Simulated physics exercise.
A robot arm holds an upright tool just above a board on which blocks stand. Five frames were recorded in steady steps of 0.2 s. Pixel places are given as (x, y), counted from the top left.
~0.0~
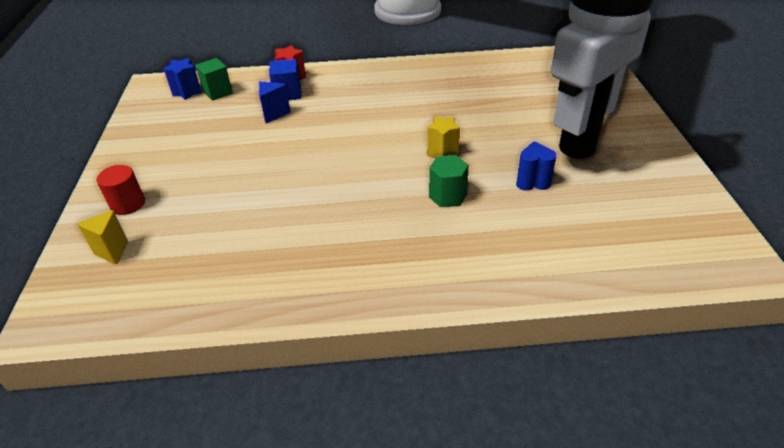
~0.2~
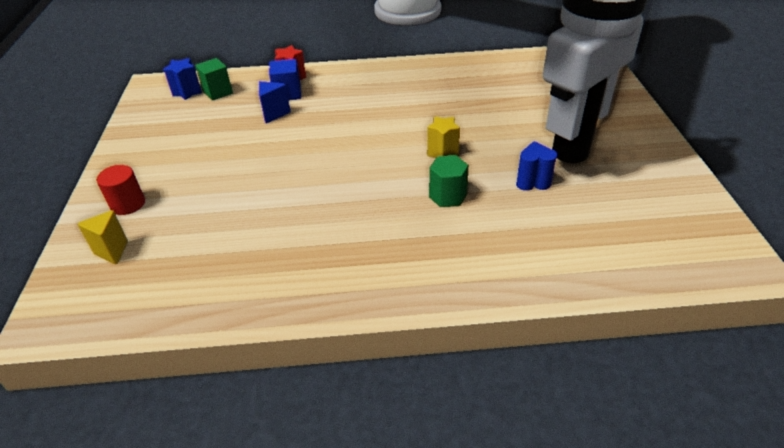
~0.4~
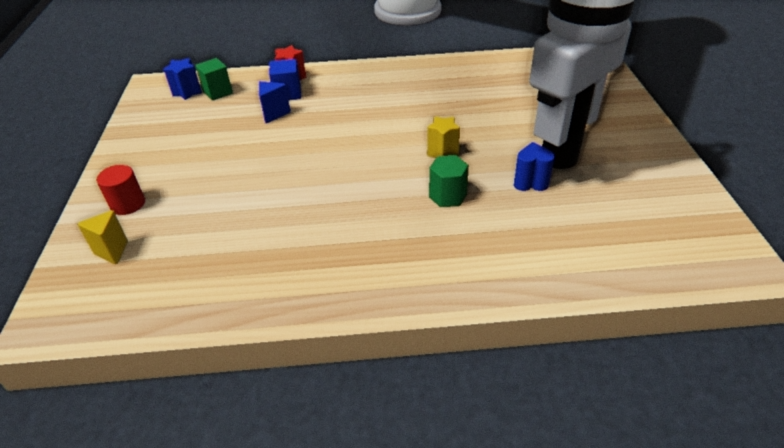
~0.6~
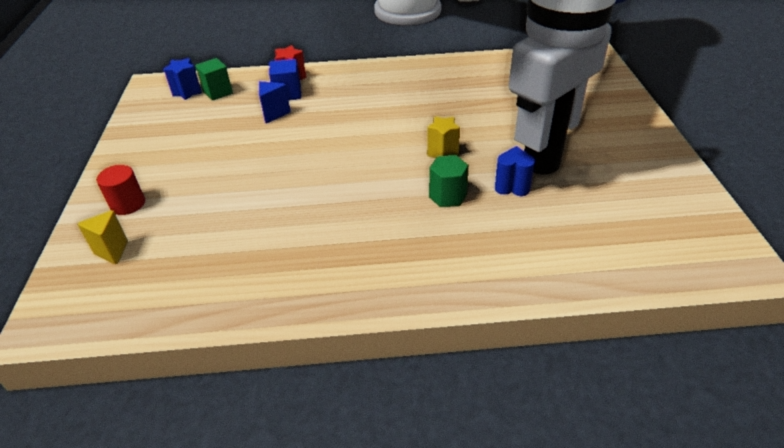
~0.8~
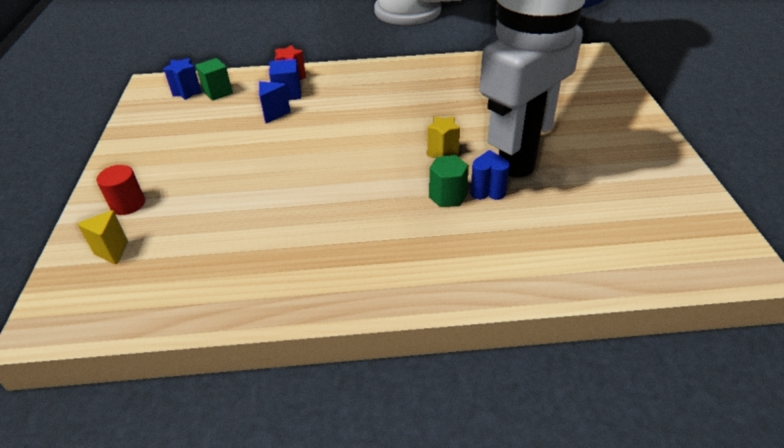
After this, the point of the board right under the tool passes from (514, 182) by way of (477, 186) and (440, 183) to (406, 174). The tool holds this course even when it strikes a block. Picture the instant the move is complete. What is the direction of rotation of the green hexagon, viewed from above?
From above, the green hexagon will be seen to turn clockwise.
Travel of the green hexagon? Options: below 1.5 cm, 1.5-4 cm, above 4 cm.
Between 1.5 and 4 cm.
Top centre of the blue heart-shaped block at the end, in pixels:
In the picture, it is at (455, 176).
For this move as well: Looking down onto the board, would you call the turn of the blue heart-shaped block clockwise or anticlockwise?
Prediction: Counterclockwise.
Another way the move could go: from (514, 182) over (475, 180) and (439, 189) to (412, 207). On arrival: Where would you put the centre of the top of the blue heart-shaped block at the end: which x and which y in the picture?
Top centre: (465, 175).
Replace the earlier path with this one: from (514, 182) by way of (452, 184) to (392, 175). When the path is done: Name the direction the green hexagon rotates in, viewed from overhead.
It spins with the clock.
What follows on the original path. One third of the way, tool (478, 171); green hexagon (426, 170), turned 45° clockwise; blue heart-shaped block (460, 171), turned 20° anticlockwise.
Two thirds of the way, tool (439, 168); green hexagon (420, 171), turned 40° clockwise; blue heart-shaped block (455, 176), turned 30° anticlockwise.
At the end, tool (406, 159); yellow star-shaped block still; green hexagon (418, 172), turned 30° clockwise; blue heart-shaped block (455, 176), turned 30° anticlockwise.
